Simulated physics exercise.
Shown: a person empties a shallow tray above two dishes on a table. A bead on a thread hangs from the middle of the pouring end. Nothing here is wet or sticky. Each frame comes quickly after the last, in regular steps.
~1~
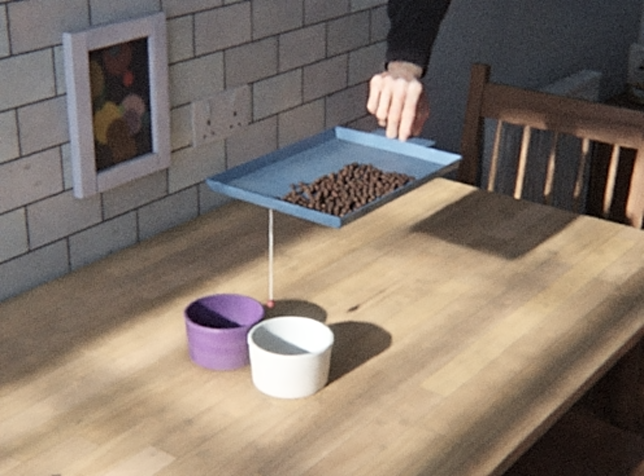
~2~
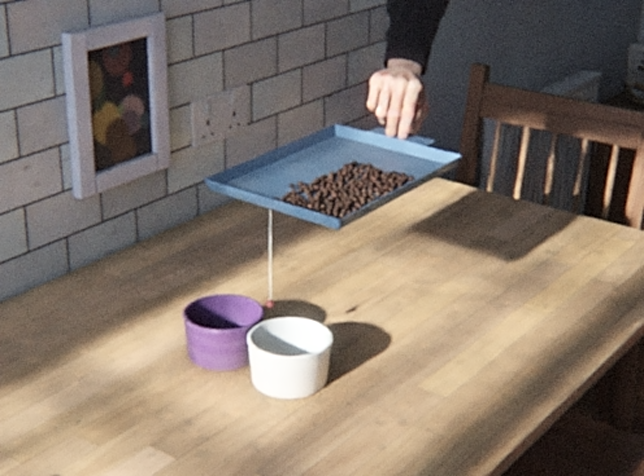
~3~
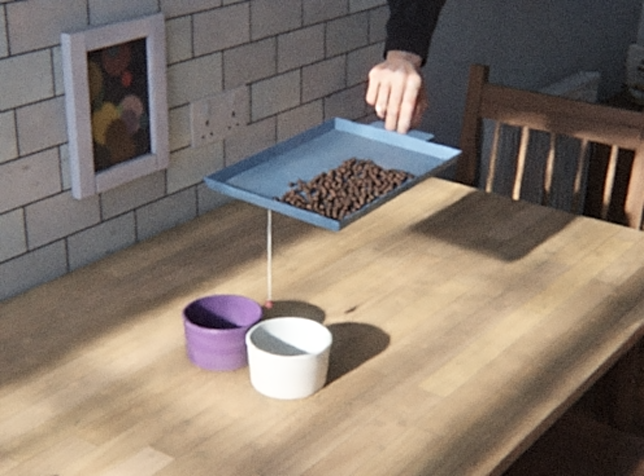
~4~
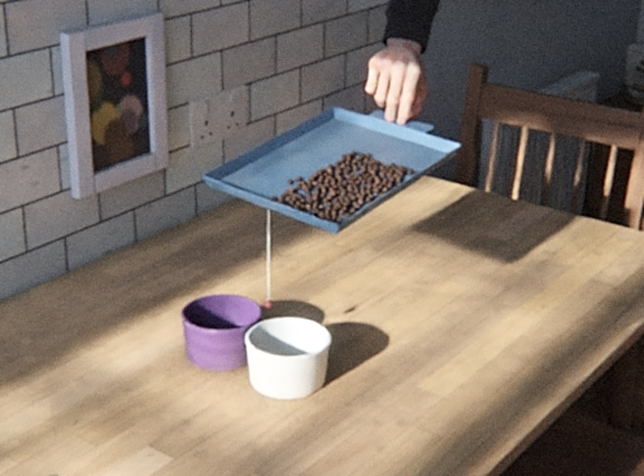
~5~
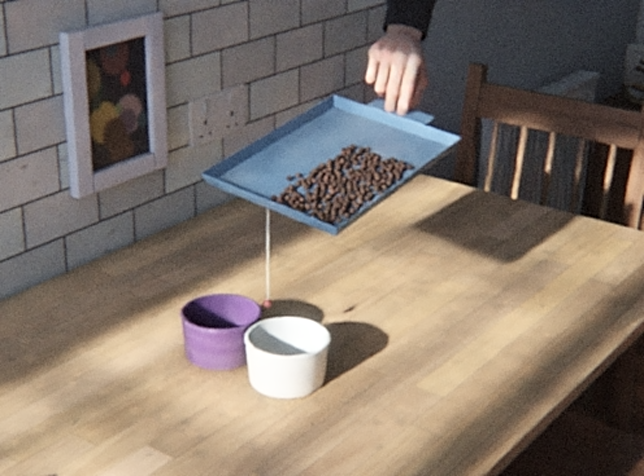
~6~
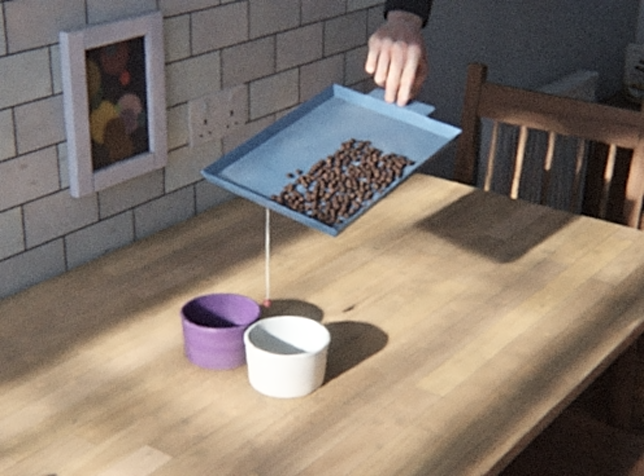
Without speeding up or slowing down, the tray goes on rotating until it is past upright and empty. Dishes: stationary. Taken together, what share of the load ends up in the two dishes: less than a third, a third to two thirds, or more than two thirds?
Together they hold a third to two thirds.
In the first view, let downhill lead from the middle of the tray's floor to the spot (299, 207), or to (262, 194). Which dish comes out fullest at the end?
The rightmost dish, then the leftmost dish.
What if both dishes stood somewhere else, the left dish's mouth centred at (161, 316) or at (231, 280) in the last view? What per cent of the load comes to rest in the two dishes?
In order: 0 percent and 0 percent.
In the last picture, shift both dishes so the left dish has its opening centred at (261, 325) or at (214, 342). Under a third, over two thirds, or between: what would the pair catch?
Taking the two places in turn, the answer is more than two thirds and then under a third.
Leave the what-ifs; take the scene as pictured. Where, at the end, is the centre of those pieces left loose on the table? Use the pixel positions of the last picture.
Approximately (352, 398).
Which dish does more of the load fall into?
I'd go with the right of the two.
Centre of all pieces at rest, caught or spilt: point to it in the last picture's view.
About (311, 386).
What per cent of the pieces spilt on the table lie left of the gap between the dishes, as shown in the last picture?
Close to 10 per cent of the spill, I think.
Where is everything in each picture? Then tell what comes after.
The first frame shows corners of the pouring end near (212, 179) and (339, 216), level; middle of the load near (347, 190), allspice berries; left dish near (199, 343); right dish near (265, 370); bead on its thread near (271, 303).
The second frame shows corners of the pouring end near (211, 179) and (339, 217), level; middle of the load near (346, 190).
The third frame shows corners of the pouring end near (210, 177) and (338, 220), tipped barely, lowest at the right corner; middle of the load near (345, 189).
The fourth frame shows corners of the pouring end near (209, 175) and (337, 222), tipped a little, lowest at the right corner; middle of the load near (344, 186).
The fifth frame shows corners of the pouring end near (208, 173) and (336, 224), tipped a little, lowest at the right corner; middle of the load near (344, 183).
The sixth frame shows corners of the pouring end near (207, 170) and (336, 227), tipped a little, lowest at the right corner; middle of the load near (343, 181); left dish near (195, 342); right dish near (262, 369).
Shortly afterwards, tray tipped steeply; the whole lot on the tray.
Next, tray tipped right over; a little on the tray; near a third in the right dish; near half outside both; a little in the air.
Some moments later, tray tipped past a quarter turn; near half in the right dish; near half outside both.
In the end, tray tipped past a quarter turn; near half in the right dish; none at all in the left dish; near half outside both.
